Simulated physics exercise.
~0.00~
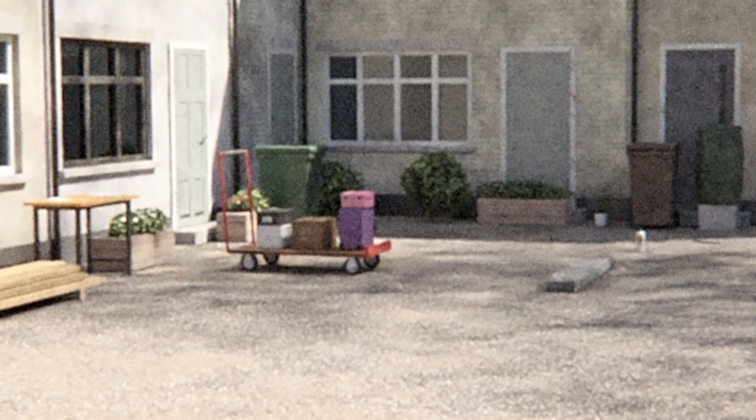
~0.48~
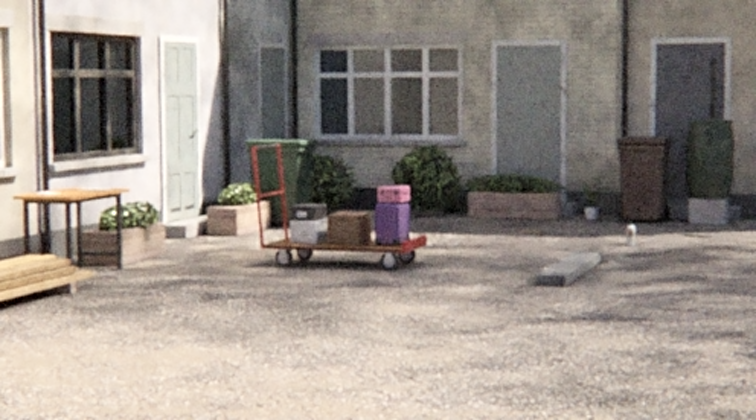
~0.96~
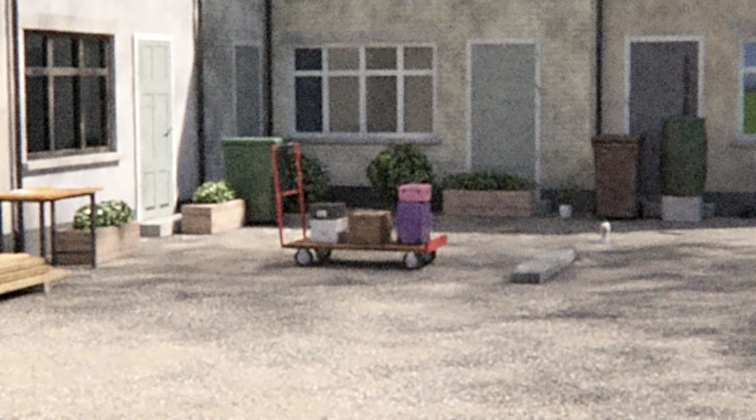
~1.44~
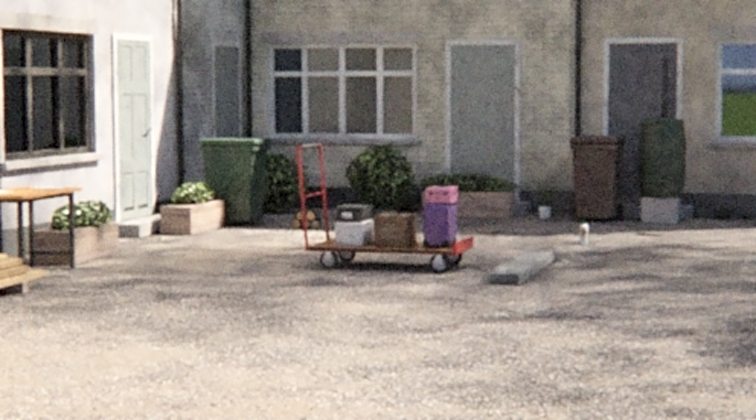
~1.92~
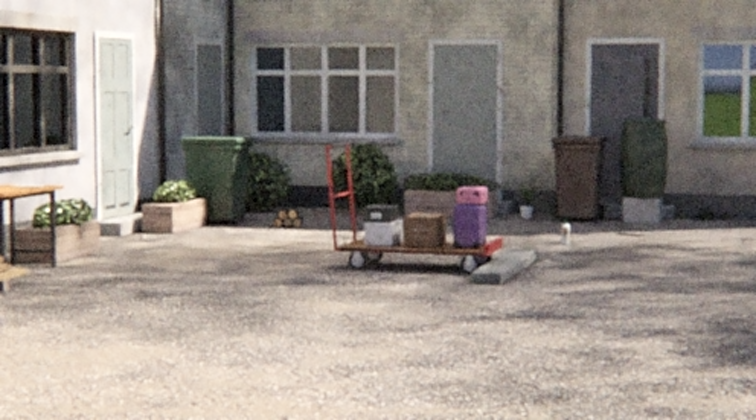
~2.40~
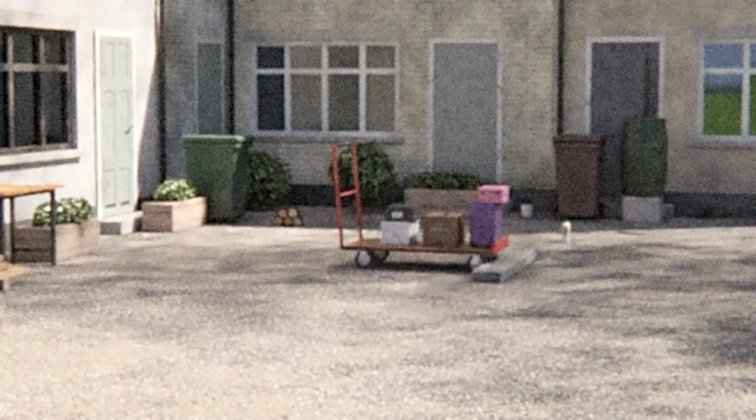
A flat trolley with a red handle and red front edge rolls to the right across a sunlit gravel yard, seen from a distance in front of pale and brick buildings. It carries a white box with a dark one on top at the left, a brown carton in the middle, and an upright purple suitcase topped by a pink toolbox at the right. The view shifts slightly right as the trolley nears a low grey kerb. It stops against the kerb, and the load shifts a little forward. The pink toolbox stays level on the suitcase, and everything remains aboard.
